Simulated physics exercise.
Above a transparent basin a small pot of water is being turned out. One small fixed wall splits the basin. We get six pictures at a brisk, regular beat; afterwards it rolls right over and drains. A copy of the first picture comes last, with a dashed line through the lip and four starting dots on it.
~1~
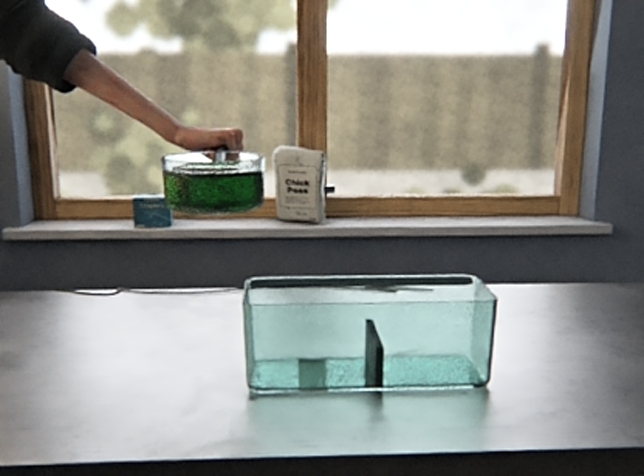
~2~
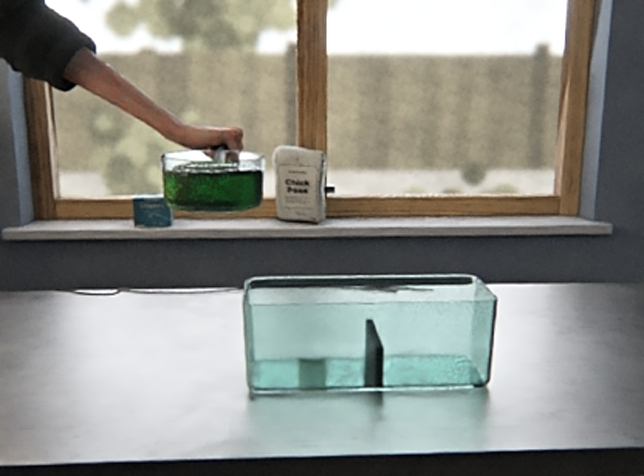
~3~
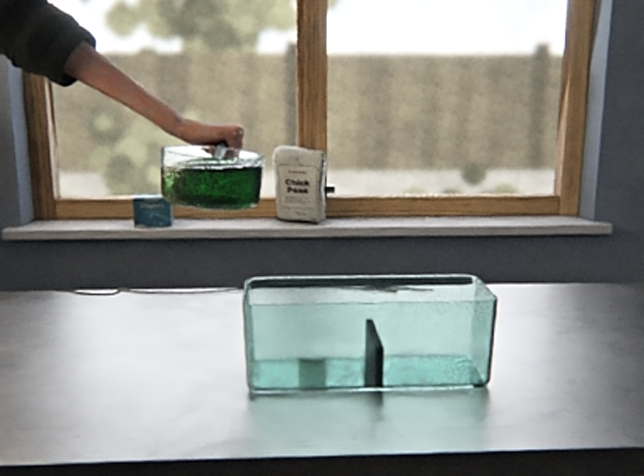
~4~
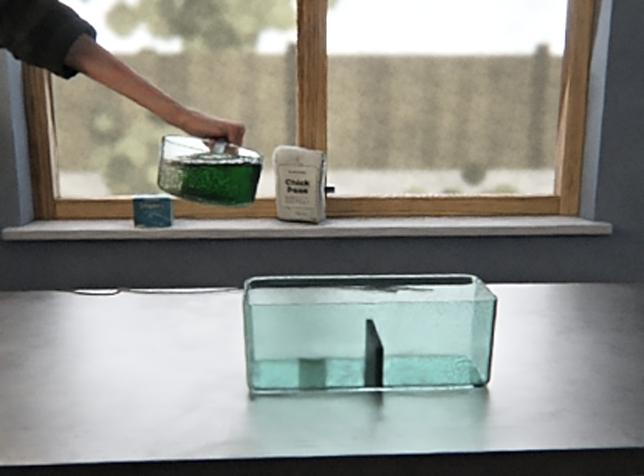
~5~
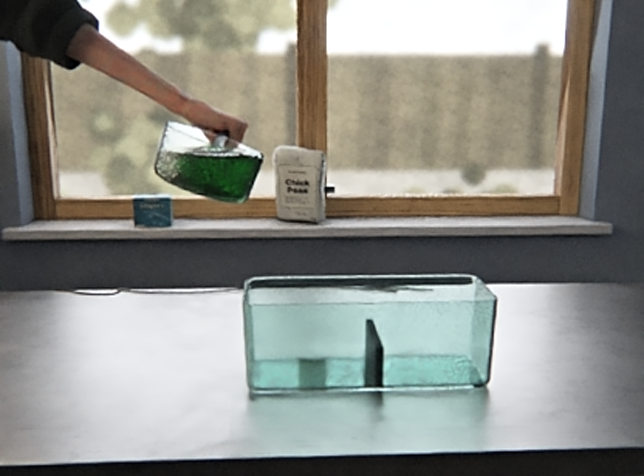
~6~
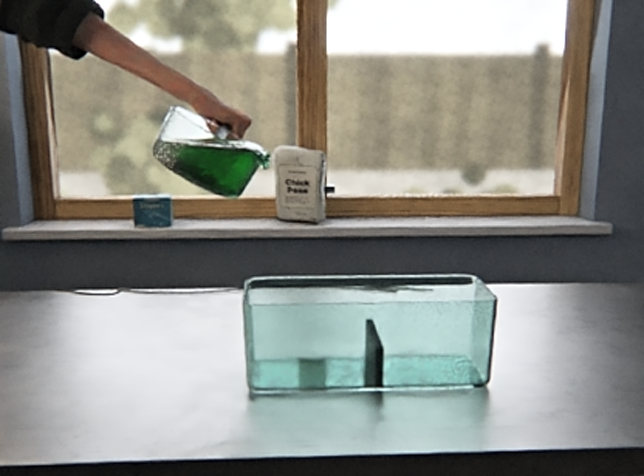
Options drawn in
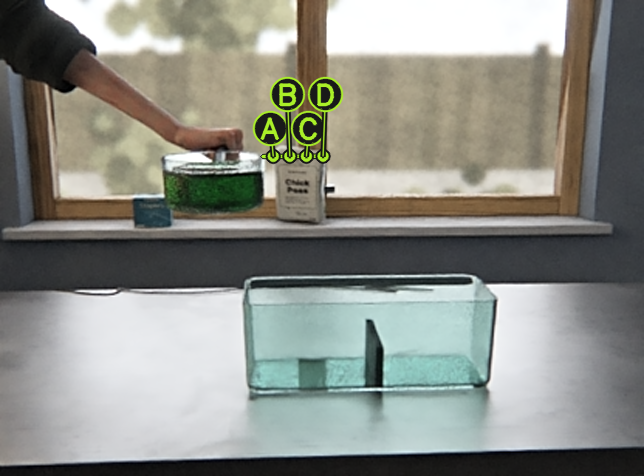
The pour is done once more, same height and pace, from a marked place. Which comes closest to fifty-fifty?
Dot B does it best.
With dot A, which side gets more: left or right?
The left one.
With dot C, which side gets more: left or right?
More ends on the right.
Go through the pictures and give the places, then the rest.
In the first frame, upright, lip at (263, 156); basin from (247, 390) to (490, 385); top of the wall at (374, 332); nothing has left yet.
In the second frame, upright, lip at (263, 156); nothing has left yet.
In the third frame, tipped about 5°, lip at (263, 156); nothing has left yet.
In the fourth frame, tipped about 12°, lip at (263, 156); nothing has left yet.
In the fifth frame, tipped about 20°, lip at (263, 156); nothing has left yet.
In the sixth frame, tipped about 30°, lip at (263, 156); water is over the lip, down to (266, 166).
In lime, A at (273, 156); B at (289, 156); C at (306, 156); D at (323, 156).
If A is chosen, about 80 % ends left of the wall and 18 % right of it.
If B is chosen, about 47 % ends left of the wall and 51 % right of it.
If C is chosen, about 20 % ends left of the wall and 78 % right of it.
If D is chosen, about 9 % ends left of the wall and 90 % right of it.
